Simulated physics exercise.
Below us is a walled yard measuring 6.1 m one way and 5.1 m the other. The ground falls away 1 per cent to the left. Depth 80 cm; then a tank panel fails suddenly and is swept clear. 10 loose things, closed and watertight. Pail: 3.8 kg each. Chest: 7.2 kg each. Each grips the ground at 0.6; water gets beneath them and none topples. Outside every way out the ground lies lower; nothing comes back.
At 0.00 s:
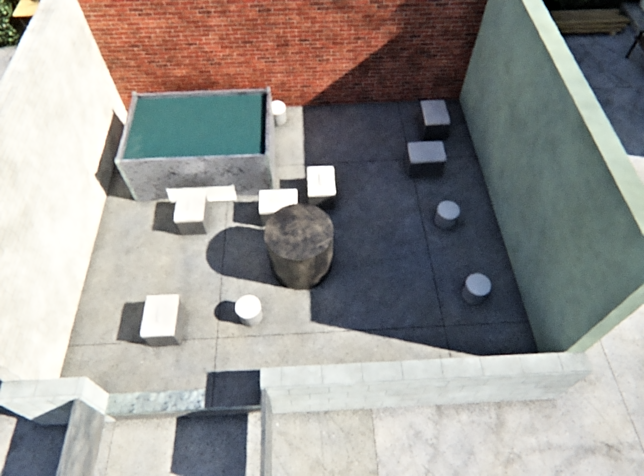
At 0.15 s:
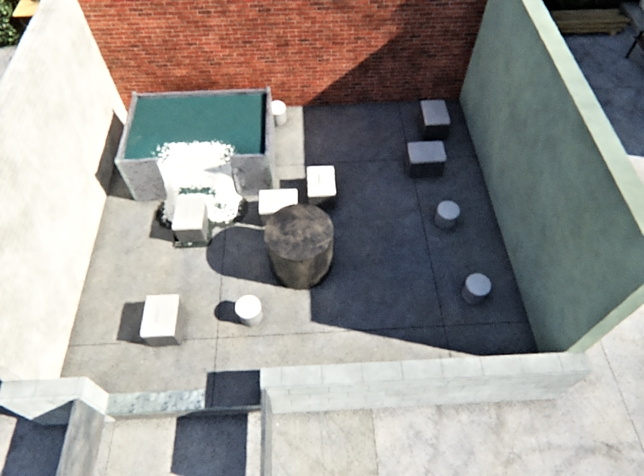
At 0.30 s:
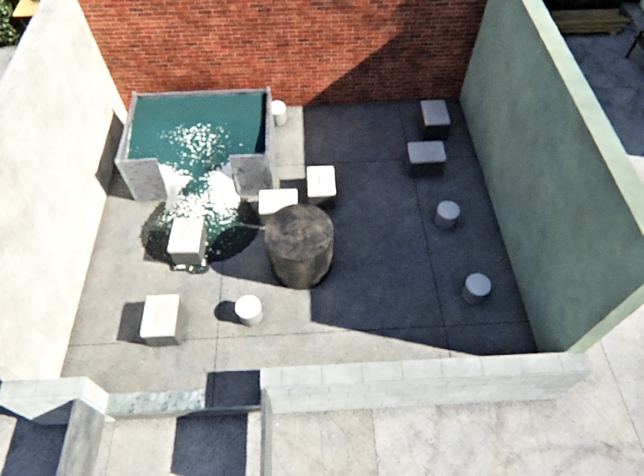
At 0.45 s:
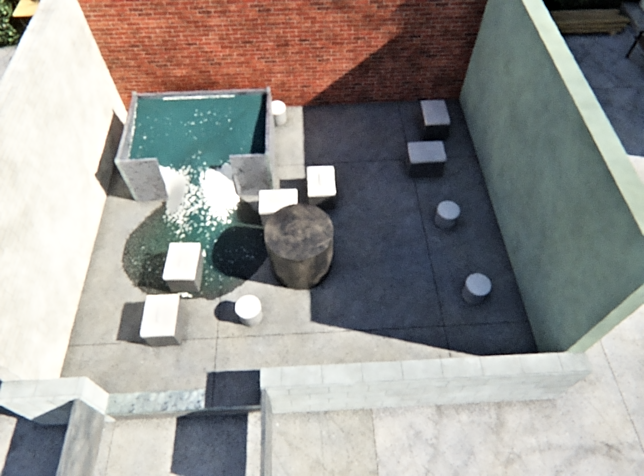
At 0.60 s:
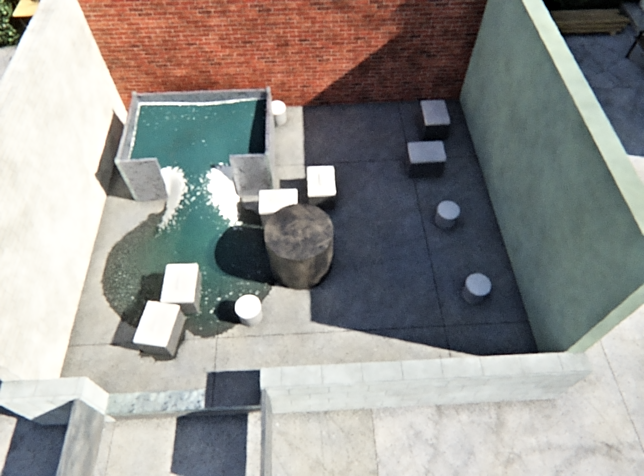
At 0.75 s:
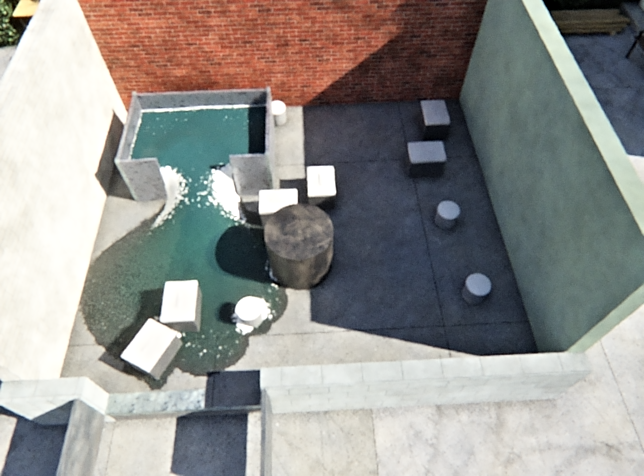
The clip shows a walled yard where water pours through the front of a raised tank and spreads across the paving, pushing one pale block toward the near side, then shifting a second block beside it as the pool widens.
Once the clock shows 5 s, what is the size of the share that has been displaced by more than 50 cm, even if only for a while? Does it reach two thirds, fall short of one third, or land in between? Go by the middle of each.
It does not reach a third.
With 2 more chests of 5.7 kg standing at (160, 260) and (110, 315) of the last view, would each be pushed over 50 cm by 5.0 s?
Well, in turn they are above that and above that.
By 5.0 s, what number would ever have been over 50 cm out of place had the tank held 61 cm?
Then 3 of them.
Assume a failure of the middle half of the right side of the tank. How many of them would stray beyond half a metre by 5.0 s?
The answer then is 5.
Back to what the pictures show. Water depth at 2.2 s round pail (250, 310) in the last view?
4 cm.
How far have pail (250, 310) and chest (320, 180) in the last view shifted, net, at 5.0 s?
Distances: 200 cm; 0 cm.
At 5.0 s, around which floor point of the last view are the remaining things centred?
Close to pixel (379, 200).
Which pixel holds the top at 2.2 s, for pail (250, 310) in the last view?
(375, 316), roughly.
After 1.1 s 3 of 10 are over 50 cm from their spots; 1 afloat.
After 2.2 s 3 of 10 are over 50 cm from their spots; 0 afloat.
After 3.5 s 3 of 10 are over 50 cm from their spots; 0 afloat.
After 5.0 s 3 of 10 are over 50 cm from their spots, and 3 have been at some point; 0 afloat.
